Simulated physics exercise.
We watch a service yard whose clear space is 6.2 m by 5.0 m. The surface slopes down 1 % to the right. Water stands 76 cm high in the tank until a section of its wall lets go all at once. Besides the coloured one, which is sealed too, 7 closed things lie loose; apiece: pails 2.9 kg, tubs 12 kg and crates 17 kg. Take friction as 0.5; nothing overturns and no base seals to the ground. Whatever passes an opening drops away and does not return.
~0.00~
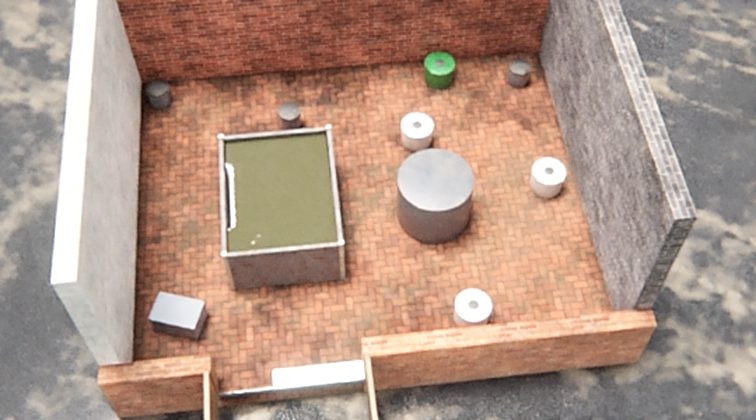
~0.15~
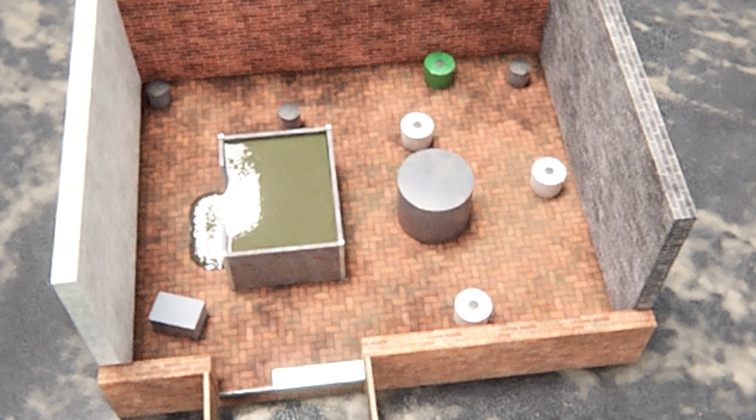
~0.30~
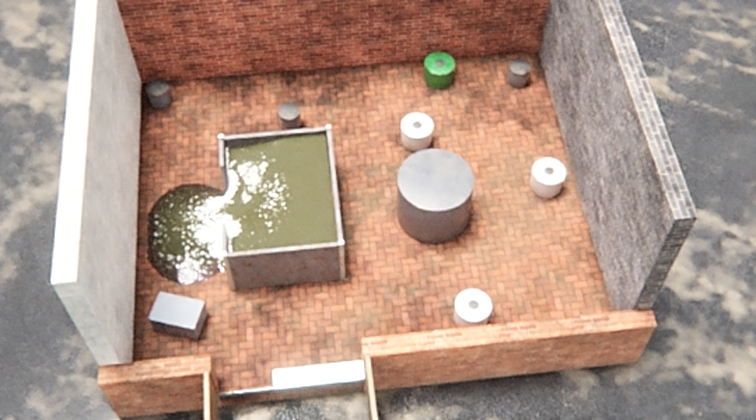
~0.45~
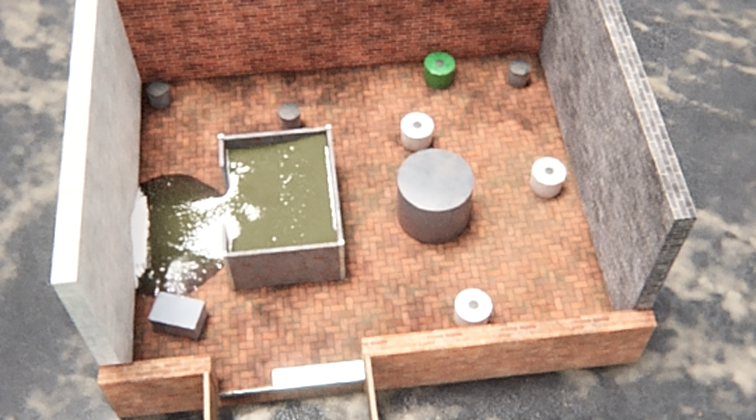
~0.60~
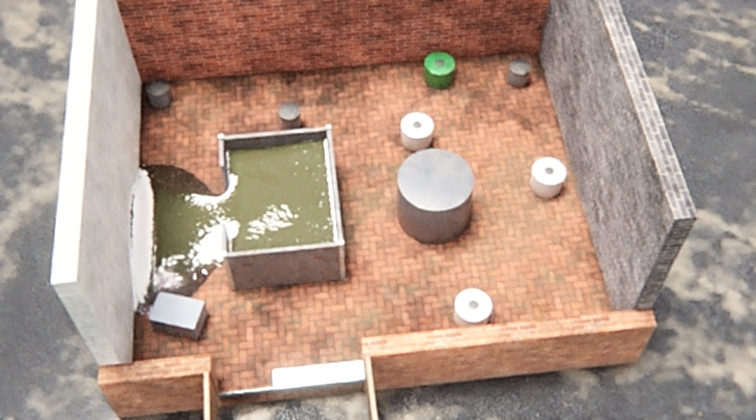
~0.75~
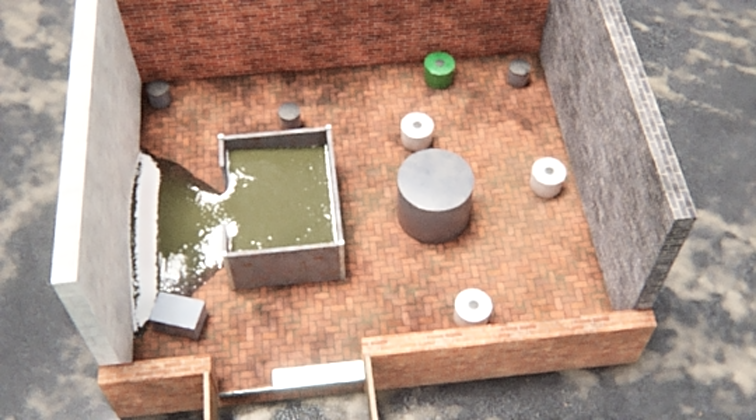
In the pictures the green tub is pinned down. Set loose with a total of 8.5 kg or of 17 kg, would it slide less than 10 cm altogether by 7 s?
For it, neither weight holds it.
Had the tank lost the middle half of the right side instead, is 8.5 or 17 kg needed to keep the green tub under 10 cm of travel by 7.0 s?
In that case neither load is enough.
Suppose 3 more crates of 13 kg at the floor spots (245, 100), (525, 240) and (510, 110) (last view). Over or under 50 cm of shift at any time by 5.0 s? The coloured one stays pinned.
In that order: Past it, less, short of it.
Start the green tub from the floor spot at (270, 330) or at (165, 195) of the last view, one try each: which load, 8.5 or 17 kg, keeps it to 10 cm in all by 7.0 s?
In that order: Neither is enough; neither holds.
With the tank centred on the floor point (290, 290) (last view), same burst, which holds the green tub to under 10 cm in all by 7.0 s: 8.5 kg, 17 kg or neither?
Then neither load is enough.
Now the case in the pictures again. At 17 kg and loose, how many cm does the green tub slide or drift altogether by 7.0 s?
About 50 cm.
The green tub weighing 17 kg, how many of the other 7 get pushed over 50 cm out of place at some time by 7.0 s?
4 of them.
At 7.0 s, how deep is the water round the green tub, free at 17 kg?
About 8 cm.
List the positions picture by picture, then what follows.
The green tub at (439, 63) rests on the ground; water covers 2.5 m2; 0 of 8 have shifted, in the first frame.
The green tub at (439, 63) rests on the ground; 3.1 m2 under water; 0 of 8 have shifted, in the second frame.
The green tub at (439, 63), on the bottom; 3.9 m2 under water; 0 of 8 have shifted, in the third frame.
The green tub at (439, 63), on the bottom; 4.6 m2 under water; 0 of 8 have shifted, in the fourth frame.
The green tub at (439, 63) rests on the ground; water covers 4.8 m2; 0 of 8 have shifted, in the fifth frame.
The green tub at (439, 63), on the bottom; 5.0 m2 under water; 0 of 8 have shifted, in the sixth frame.
After 1.4 s the green tub would be 0 cm from its start with 8.5 kg and 0 cm from its start with 17 kg; 0 cm of water round it then.
After 3.1 s the green tub would be 0 cm from its start with 8.5 kg and 0 cm from its start with 17 kg; 4 cm of water round it then.
After 4.9 s the green tub would be 114 cm from its start with 8.5 kg and 40 cm from its start with 17 kg; 6 cm of water round it then.
After 7.0 s the green tub would be 97 cm from its start with 8.5 kg and 55 cm from its start with 17 kg; 8 cm of water round it then.
